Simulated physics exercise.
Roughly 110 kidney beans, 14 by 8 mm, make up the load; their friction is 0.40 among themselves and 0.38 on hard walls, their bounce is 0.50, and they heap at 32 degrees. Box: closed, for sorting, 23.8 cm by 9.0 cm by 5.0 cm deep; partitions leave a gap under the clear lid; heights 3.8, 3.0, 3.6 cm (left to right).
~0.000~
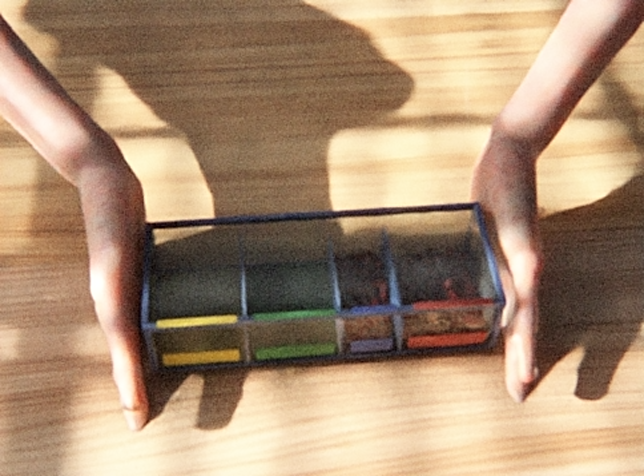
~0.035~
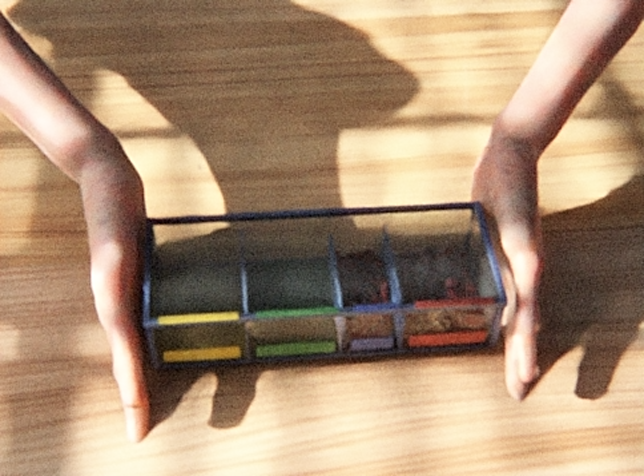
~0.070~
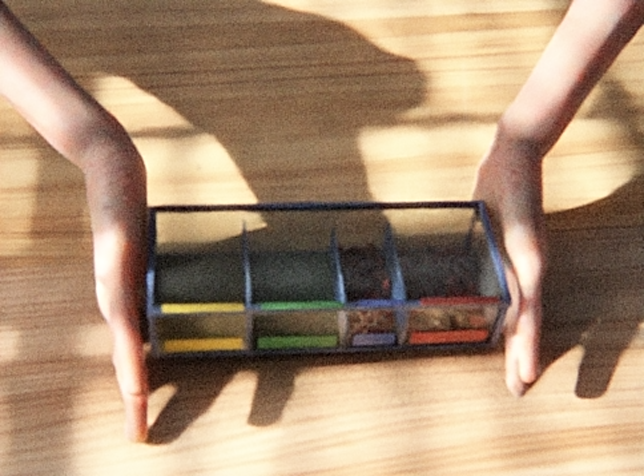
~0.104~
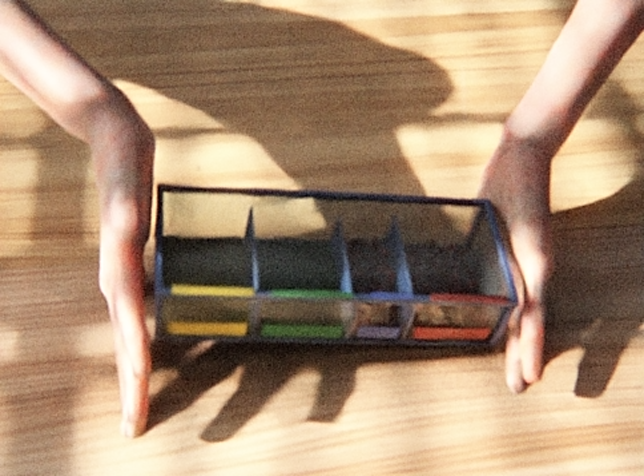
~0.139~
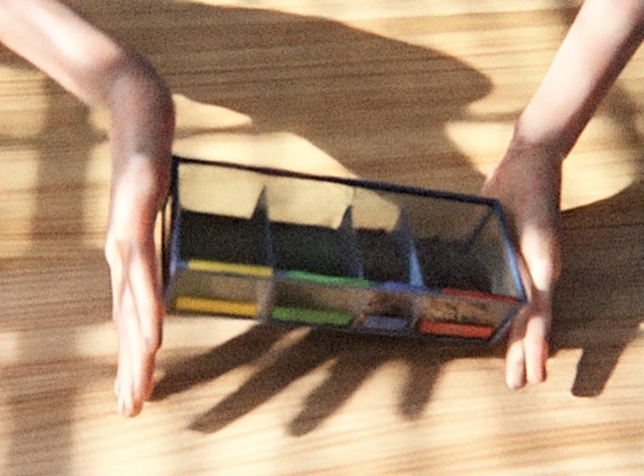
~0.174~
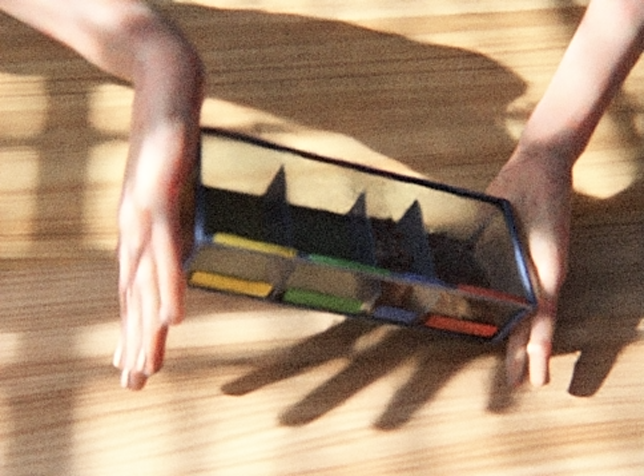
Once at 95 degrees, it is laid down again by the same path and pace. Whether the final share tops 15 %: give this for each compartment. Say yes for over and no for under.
Red compartment: Succeeds, blue compartment: Succeeds, green compartment: Fails, yellow compartment: Fails.
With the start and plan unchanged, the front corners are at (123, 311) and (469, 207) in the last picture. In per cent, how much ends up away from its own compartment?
Roughly 45 per cent.
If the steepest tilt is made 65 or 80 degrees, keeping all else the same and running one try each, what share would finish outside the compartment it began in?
About 0 and 10 per cent.
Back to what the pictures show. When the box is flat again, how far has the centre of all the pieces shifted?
It shifts by roughly 1.5 cm.
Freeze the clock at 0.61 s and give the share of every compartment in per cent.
Red 60, blue 40, green 0, yellow 0.
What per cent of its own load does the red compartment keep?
My estimate is roughly 100 percent.
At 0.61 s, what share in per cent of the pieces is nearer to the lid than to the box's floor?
60 %.
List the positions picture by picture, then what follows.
In the first frame, box tilt 0 degrees, front corners at (149, 325) and (500, 301); red 55 %, blue 45 %.
In the second frame, box tilt 1 degrees, front corners at (150, 322) and (501, 301).
In the third frame, box tilt 4 degrees, front corners at (154, 310) and (506, 300), lowest corner right front.
In the fourth frame, box tilt 10 degrees, front corners at (162, 290) and (512, 300), lowest corner right front.
In the fifth frame, box tilt 17 degrees, front corners at (180, 264) and (522, 301), lowest corner right front.
In the sixth frame, box tilt 24 degrees, front corners at (204, 236) and (530, 303), lowest corner right front; red 55 %, blue 45 %. Its pace works out near 210 degrees a second.
Then, at 0.61 s, tilt 94 degrees; red 60 %, blue 40 %.
After 0.90 s, tilt 38 degrees; red 70 %, blue 30 %.
After 1.29 s, tilt 0 degrees; red 70 %, blue 30 %.
At rest (1.7 s), red 70 %, blue 30 %, green 0 %, yellow 0 %.
